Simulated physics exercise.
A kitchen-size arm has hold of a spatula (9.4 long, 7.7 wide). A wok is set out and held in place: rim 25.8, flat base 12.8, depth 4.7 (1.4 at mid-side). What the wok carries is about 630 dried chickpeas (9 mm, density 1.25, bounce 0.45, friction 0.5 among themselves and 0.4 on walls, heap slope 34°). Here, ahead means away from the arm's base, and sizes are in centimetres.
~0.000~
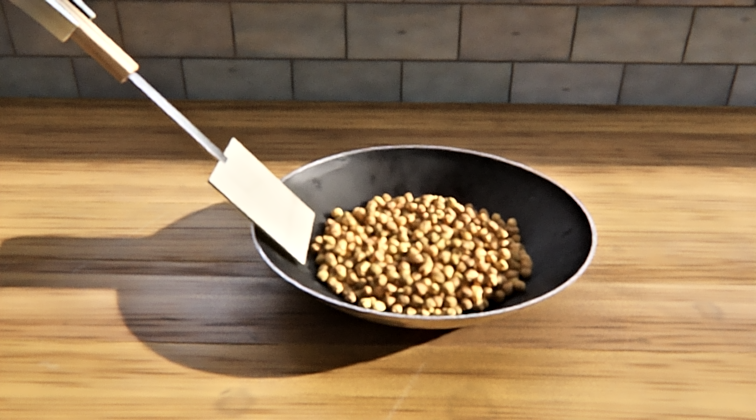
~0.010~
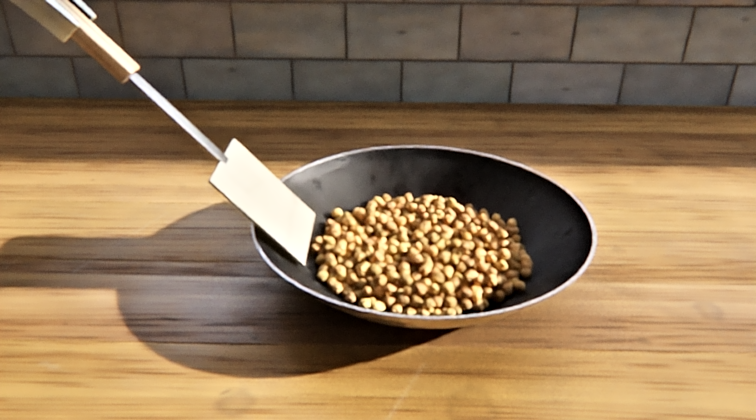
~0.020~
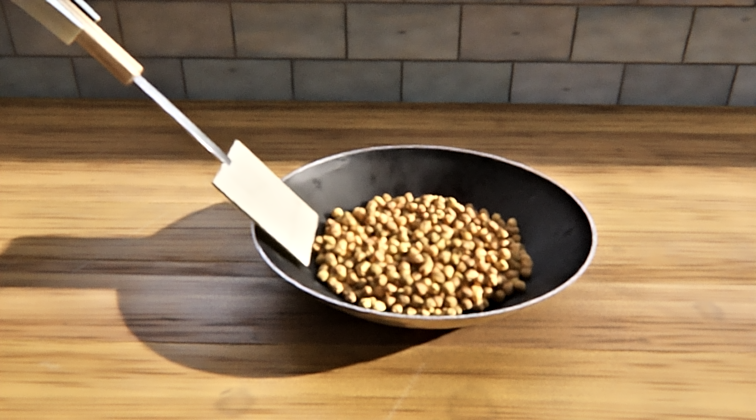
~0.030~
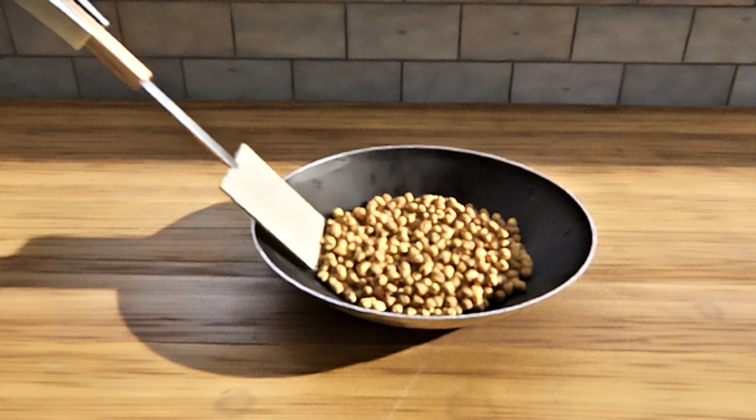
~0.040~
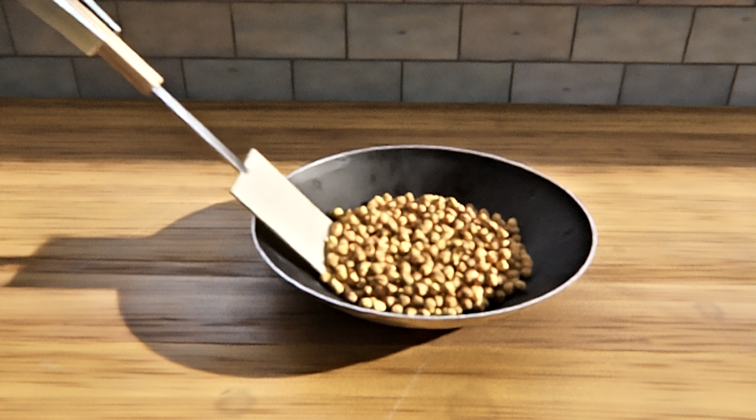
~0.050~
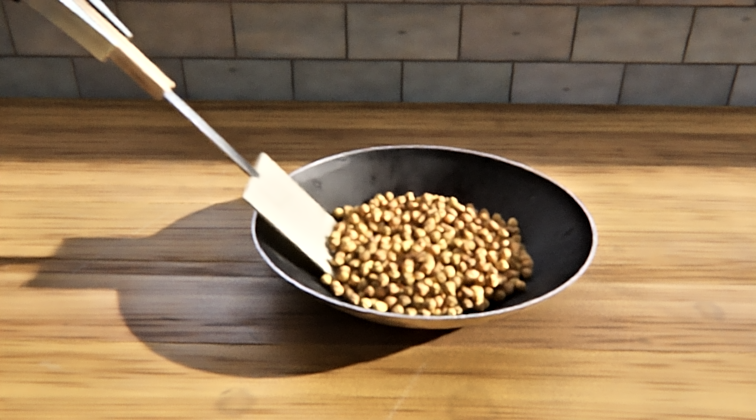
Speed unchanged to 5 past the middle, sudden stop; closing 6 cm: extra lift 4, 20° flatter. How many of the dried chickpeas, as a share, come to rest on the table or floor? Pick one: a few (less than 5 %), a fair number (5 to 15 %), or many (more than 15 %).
A few, less than 5 %.
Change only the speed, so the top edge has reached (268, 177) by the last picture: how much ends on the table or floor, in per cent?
Expect about 10 per cent there.
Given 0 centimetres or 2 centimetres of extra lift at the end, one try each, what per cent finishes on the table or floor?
About 0 and 0 per cent.
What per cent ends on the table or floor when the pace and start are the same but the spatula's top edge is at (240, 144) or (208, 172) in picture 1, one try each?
First try roughly 0 percent, second try roughly 0 percent.
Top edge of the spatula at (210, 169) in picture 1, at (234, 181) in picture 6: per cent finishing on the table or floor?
It works out to about 0 %, more or less.
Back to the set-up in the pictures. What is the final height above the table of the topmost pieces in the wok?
Roughly 5.0 centimetres.
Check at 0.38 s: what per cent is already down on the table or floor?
It comes to some 0 in a hundred.
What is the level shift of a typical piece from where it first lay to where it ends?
Level distance of around 2 cm.
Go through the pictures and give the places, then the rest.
The spatula top edge at (221, 158), sloping 48°; upper third of the load around (426, 246), from x 315 to 525, top at y 200; 628 in the wok, in the first picture.
The spatula top edge at (222, 158), sloping 48°; upper third of the load around (427, 246), from x 315 to 525, top at y 200, in the second picture.
The spatula top edge at (225, 160), sloping 48°; upper third of the load around (427, 246), from x 315 to 525, top at y 200, in the third picture.
The spatula top edge at (233, 164), sloping 48°; upper third of the load around (427, 246), from x 315 to 530, top at y 200, in the fourth picture.
The spatula top edge at (243, 169), sloping 48°; upper third of the load around (426, 245), from x 315 to 530, top at y 200, in the fifth picture.
The spatula top edge at (253, 174), sloping 48°; upper third of the load around (422, 243), from x 320 to 530, top at y 195; 628 in the wok, in the sixth picture.
After 0.10 s, sloping 48°, highest piece 4 above the table; 628 in the wok.
After 0.16 s, sloping 40°, highest piece 6 above the table; 628 in the wok.
After 0.38 s, sloping 28°, highest piece 5 above the table; 622 in the wok, 4 on the table or floor, 2 on the blade or in flight.
After 1.43 s, sloping 28°, highest piece 5 above the table; 622 in the wok, 6 on the table or floor.
In the end, 622 in the wok, 6 on the table or floor. That is 1 % on the table or floor.
